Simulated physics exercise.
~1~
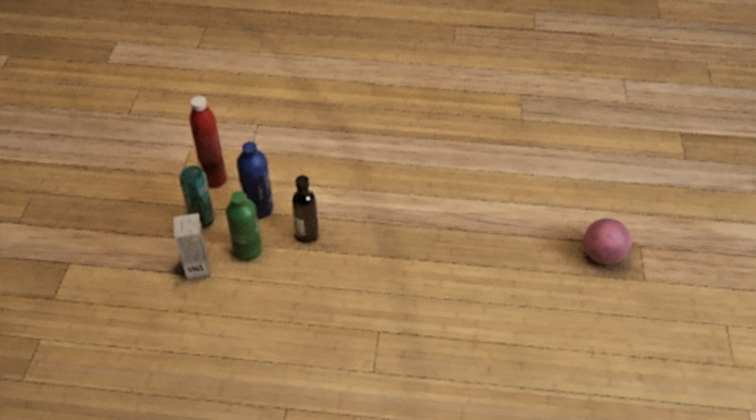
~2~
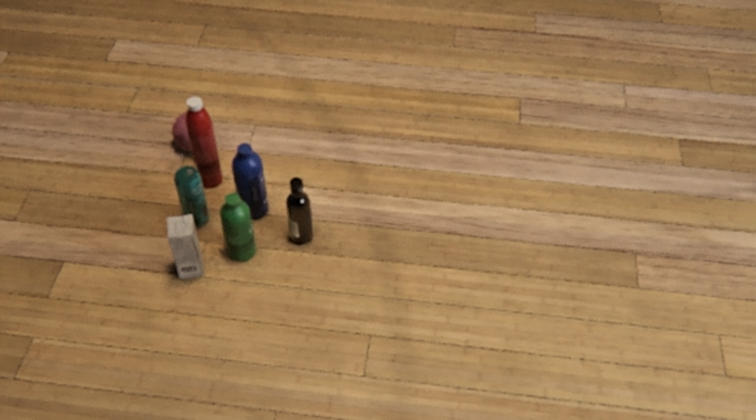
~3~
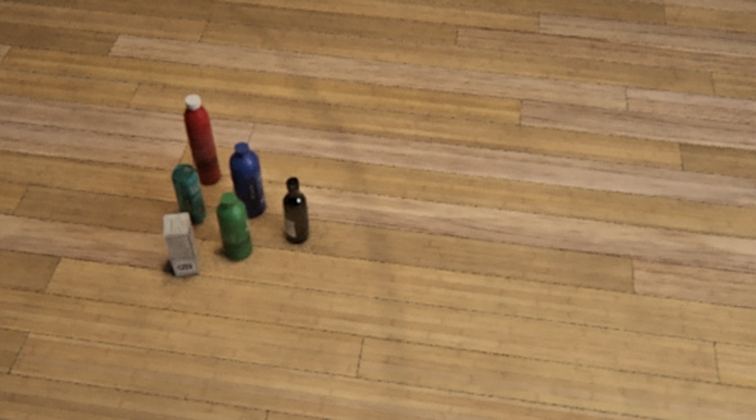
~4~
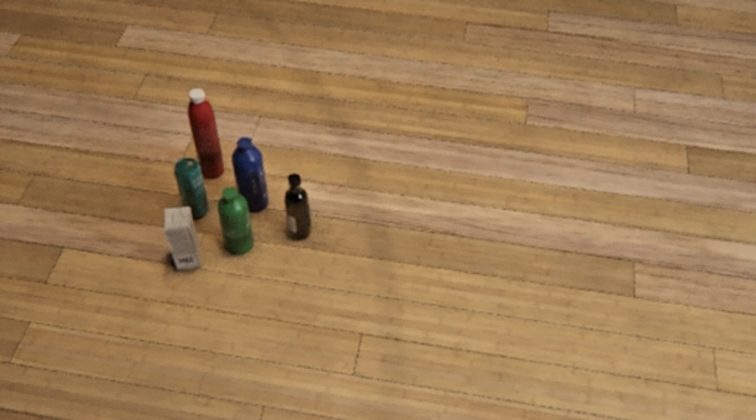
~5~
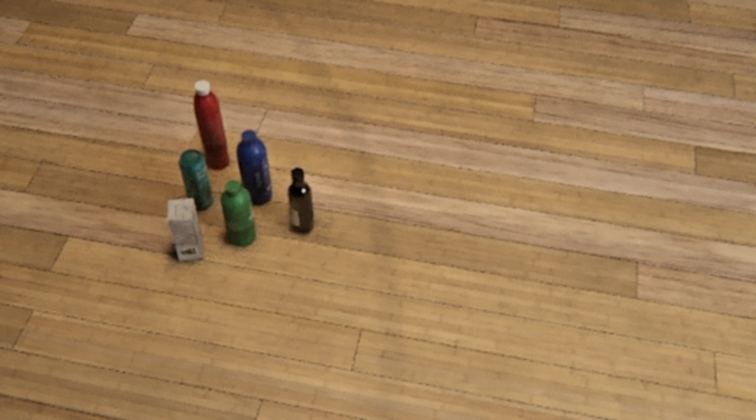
Pink ball rolling left across a wooden floor, passing behind a cluster of bottles and a carton, leaving all six standing.
